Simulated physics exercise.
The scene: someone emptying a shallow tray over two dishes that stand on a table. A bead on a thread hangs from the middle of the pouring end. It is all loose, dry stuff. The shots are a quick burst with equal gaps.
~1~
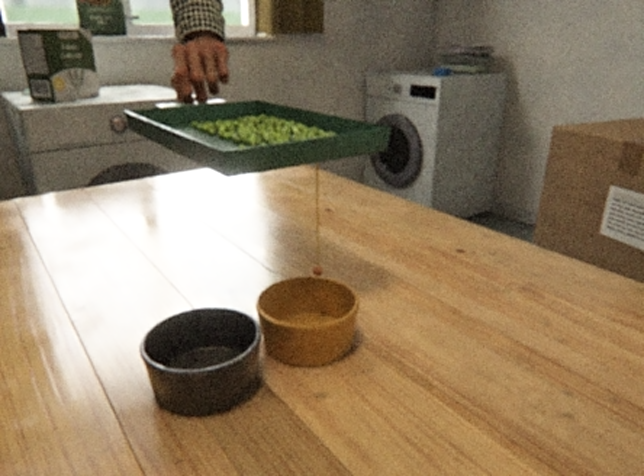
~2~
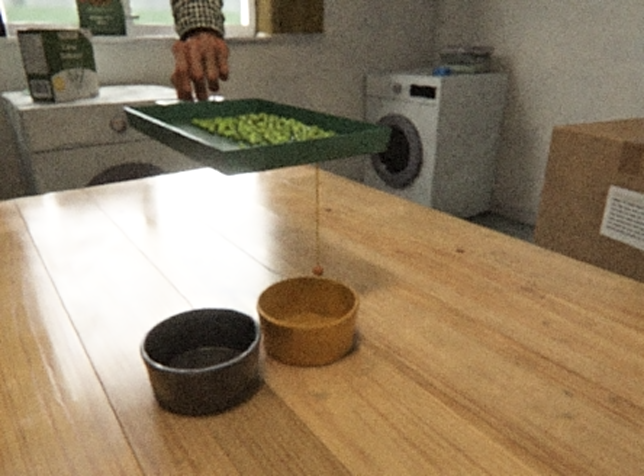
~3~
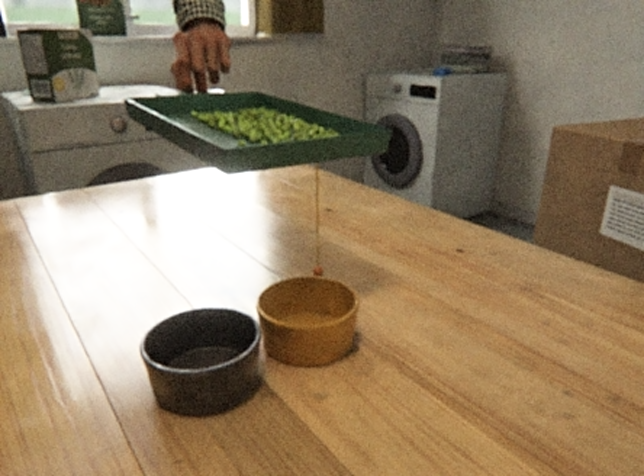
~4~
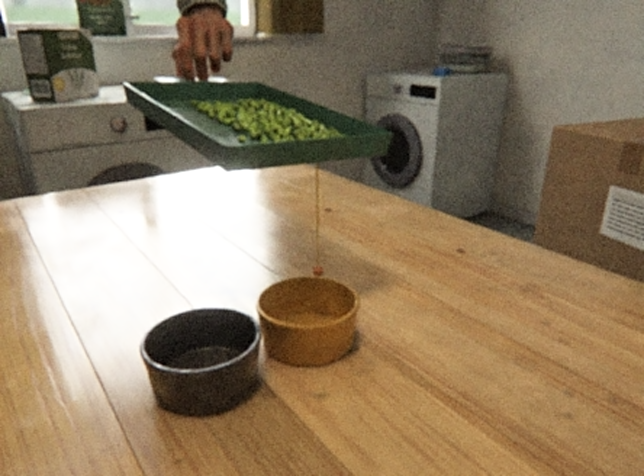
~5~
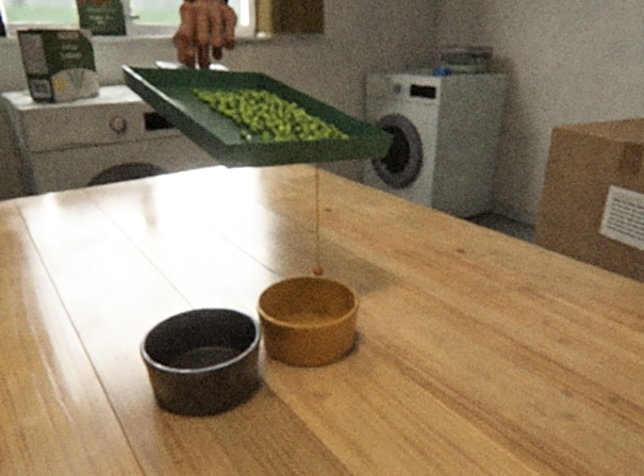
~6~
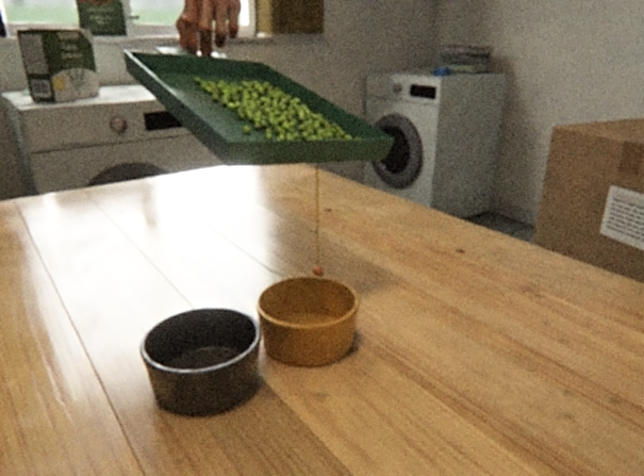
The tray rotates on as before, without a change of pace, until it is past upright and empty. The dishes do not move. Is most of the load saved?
Together they catch less than half.
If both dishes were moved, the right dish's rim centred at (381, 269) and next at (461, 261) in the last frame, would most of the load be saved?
One: More than half. Two: More than half.
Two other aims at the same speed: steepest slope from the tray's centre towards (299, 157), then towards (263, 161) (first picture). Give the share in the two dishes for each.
About 20 and 60 per cent.
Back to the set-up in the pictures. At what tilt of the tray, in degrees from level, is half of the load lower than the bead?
Near 100 degrees.
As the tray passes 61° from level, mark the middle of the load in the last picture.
Close to (345, 118).
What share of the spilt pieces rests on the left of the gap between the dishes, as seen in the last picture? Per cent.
Near 0 %.
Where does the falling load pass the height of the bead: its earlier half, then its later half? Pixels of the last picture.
Around (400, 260) and then (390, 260).
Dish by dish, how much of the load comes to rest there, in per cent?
The left dish has 0 per cent, the right dish has 0.
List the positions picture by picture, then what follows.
The first picture shows corners of the pouring end at (225, 150) and (387, 127), level; middle of the load at (272, 133), dried peas; left dish at (228, 384); right dish at (337, 338); bead on its thread at (318, 271).
The second picture shows corners of the pouring end at (226, 150) and (388, 128), level; middle of the load at (272, 132).
The third picture shows corners of the pouring end at (226, 148) and (388, 130), tipped barely, lowest at the right corner; middle of the load at (273, 129).
The fourth picture shows corners of the pouring end at (228, 145) and (389, 132), tipped a little, lowest at the right corner; middle of the load at (273, 123).
The fifth picture shows corners of the pouring end at (229, 143) and (390, 135), tipped a little, lowest at the right corner; middle of the load at (274, 118).
The sixth picture shows corners of the pouring end at (231, 140) and (391, 138), tipped a little, lowest at the right corner; middle of the load at (277, 113); left dish at (228, 384); right dish at (337, 338).
Soon after the last picture, tray tipped steeply; nearly all on the tray; a stray few outside both; a stray few in the air.
A little later, tray tipped past a quarter turn; about a quarter on the tray; about half outside both; about a quarter in the air.
Later still, tray tipped past a quarter turn; a stray few in the right dish; nearly all outside both.
At rest, tray tipped past a quarter turn; none in the left dish; a stray few in the right dish; nearly all outside both.
